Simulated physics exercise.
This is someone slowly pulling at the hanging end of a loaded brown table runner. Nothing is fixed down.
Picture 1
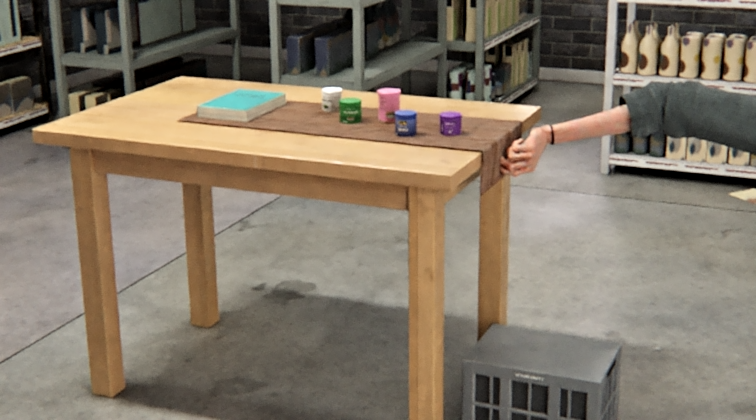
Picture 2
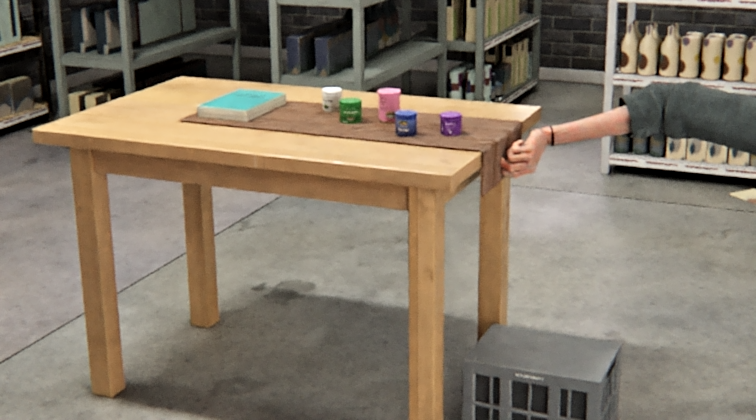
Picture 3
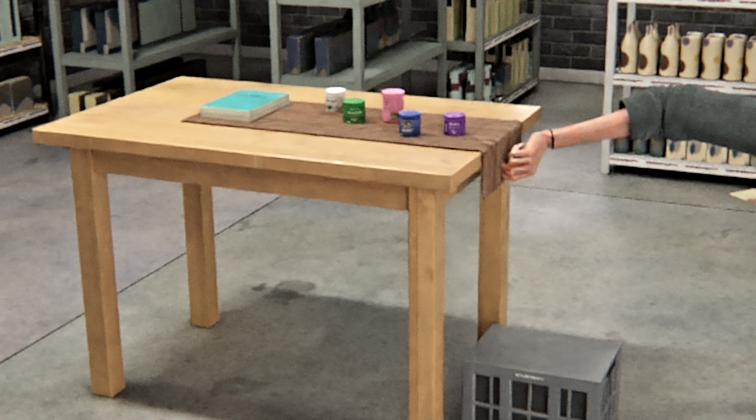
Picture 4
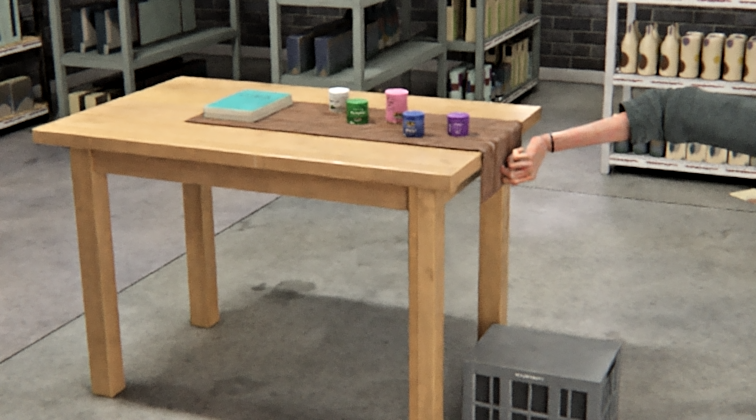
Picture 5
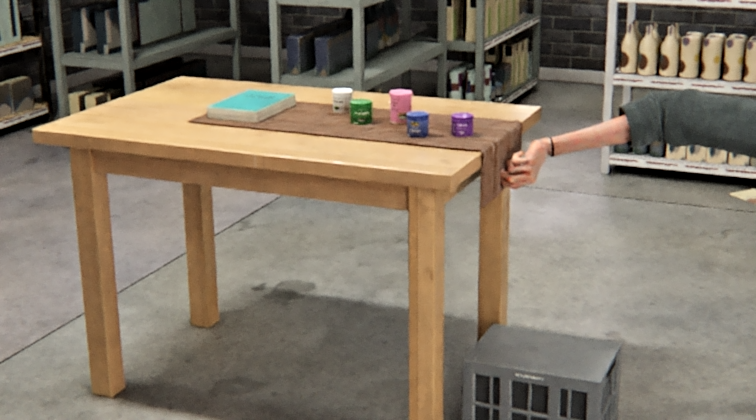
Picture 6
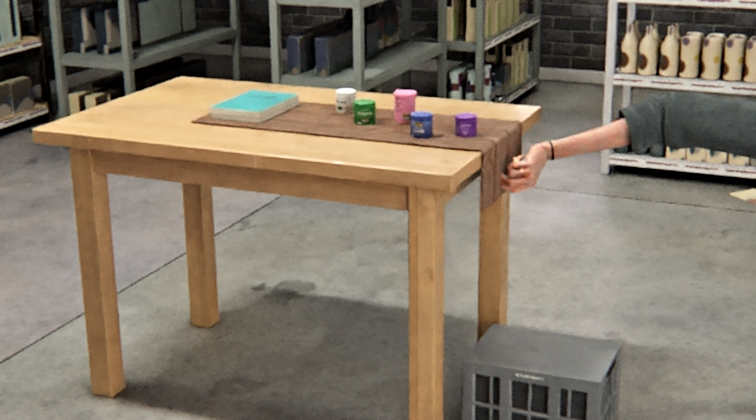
A brown runner slid slowly a short way to the right as a hand pulled its hanging end down, carrying along a teal book and five small colorful containers on the wooden table.
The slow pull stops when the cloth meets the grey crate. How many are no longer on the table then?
The count of fallen things is four.
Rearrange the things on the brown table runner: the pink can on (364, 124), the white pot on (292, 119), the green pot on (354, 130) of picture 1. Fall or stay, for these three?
The pink can is carried off, the white pot survives, the green pot comes down.
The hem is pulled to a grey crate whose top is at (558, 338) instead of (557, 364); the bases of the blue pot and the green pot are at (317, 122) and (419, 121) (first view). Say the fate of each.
The blue pot holds on; the green pot falls.
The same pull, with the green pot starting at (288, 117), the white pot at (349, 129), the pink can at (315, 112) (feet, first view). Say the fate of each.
The green pot does not fall; the white pot falls; the pink can survives.
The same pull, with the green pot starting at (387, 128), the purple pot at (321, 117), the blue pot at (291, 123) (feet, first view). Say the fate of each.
The green pot tumbles off; the purple pot keeps its place on top; the blue pot does not fall.
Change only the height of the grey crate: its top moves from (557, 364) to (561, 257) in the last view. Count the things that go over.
Over the edge go 1.
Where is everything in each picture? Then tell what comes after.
In the first frame, hem (480, 196); purple pot (451, 114); blue pot (406, 112); pink can (389, 91); green pot (350, 100); white pot (332, 90); top of the crate (557, 364).
In the second frame, hem (481, 197); purple pot (451, 114).
In the third frame, hem (483, 201); blue pot (410, 113).
In the fourth frame, hem (481, 204); pink can (397, 92); top of the crate (557, 364).
In the fifth frame, hem (481, 208); green pot (361, 101).
In the sixth frame, hem (482, 212); purple pot (466, 115); blue pot (422, 114); pink can (405, 92); green pot (365, 101); white pot (346, 91).
Early on, hem near (503, 246); purple pot gone.
Midway, hem near (504, 306); purple pot, blue pot and pink can gone.
Finally, hem on the crate; purple pot, blue pot, pink can and green pot gone. It carries off four.
